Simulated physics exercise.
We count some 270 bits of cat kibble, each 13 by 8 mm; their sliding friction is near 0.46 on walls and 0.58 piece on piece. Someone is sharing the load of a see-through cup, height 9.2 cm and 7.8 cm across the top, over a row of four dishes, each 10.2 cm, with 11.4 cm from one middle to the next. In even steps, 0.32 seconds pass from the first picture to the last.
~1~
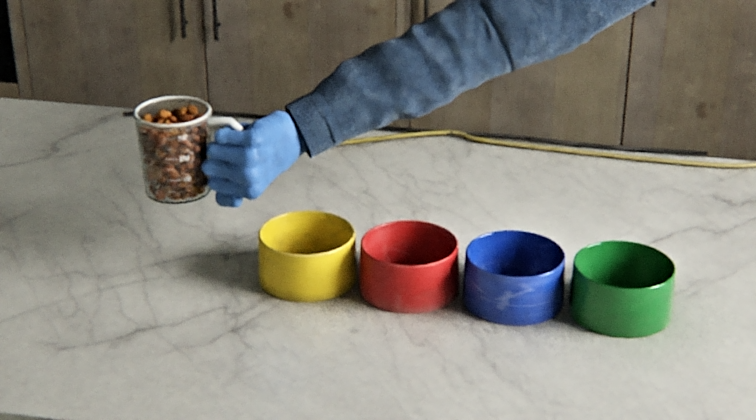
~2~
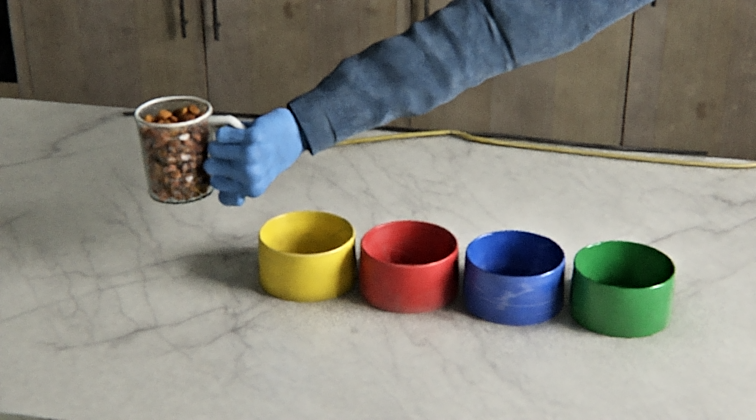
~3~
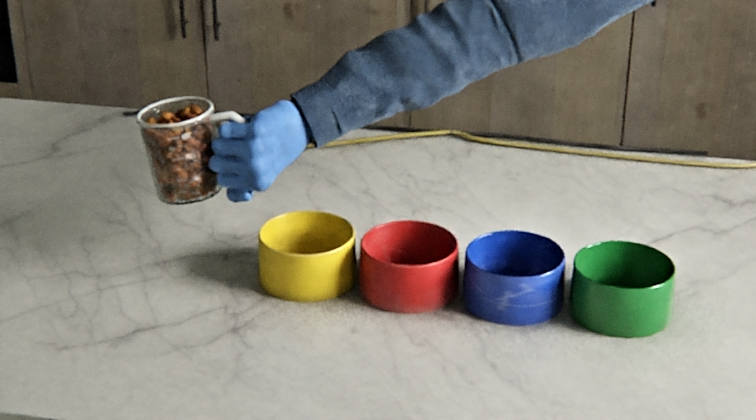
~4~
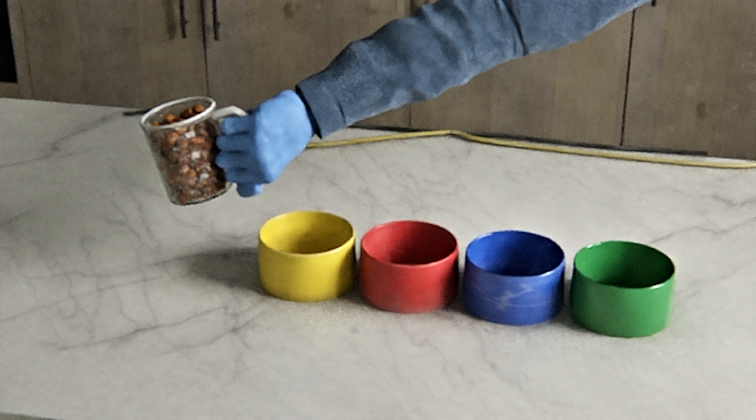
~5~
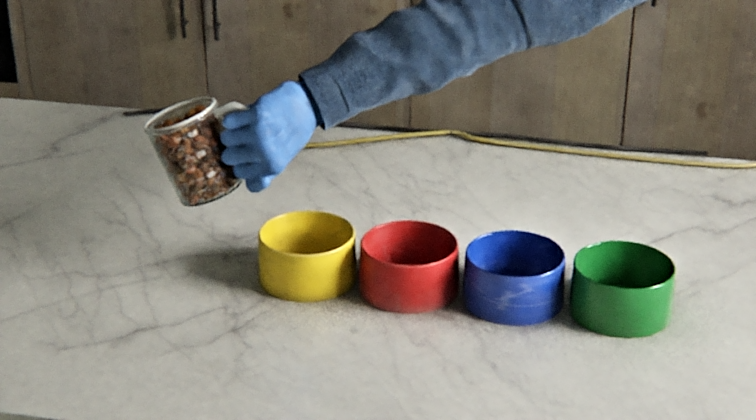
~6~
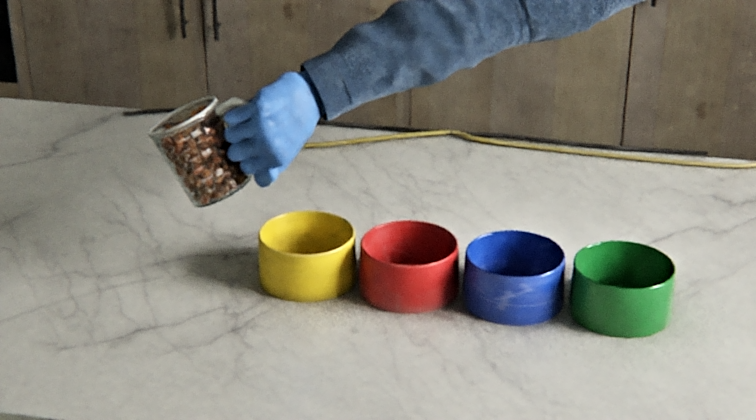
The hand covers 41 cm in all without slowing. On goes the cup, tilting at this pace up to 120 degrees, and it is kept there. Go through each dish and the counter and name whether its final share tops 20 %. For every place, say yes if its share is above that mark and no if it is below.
Red: No, blue: No, green: No, yellow: Yes, counter: Yes.
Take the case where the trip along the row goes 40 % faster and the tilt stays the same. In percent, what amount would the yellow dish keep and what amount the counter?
Shares: Yellow 70, counter 10.
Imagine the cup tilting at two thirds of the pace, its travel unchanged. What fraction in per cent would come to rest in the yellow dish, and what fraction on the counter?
In that case I'd put yellow at 80 and the counter at 20.
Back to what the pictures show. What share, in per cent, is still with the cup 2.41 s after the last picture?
Close to 0 % of the load.
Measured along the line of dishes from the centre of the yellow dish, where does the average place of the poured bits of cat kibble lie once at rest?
Around 4 cm away, toward the left-hand end.
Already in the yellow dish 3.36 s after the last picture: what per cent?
Share at that time: Approx. 60 per cent.
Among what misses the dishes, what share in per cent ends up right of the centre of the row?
About 0 percent.
Then, 1.45 s after the last picture, tilt 120 degrees; cup holds 0 %, yellow 60 %.
Then, 2.41 s after the last picture, tilt 120 degrees; cup holds 0 %, yellow 60 %.
Then, 3.36 s after the last picture, tilt 120 degrees; cup holds 0 %, yellow 60 %.
In the end, red 0 %, blue 0 %, green 0 %, yellow 60 %, counter 40 %.
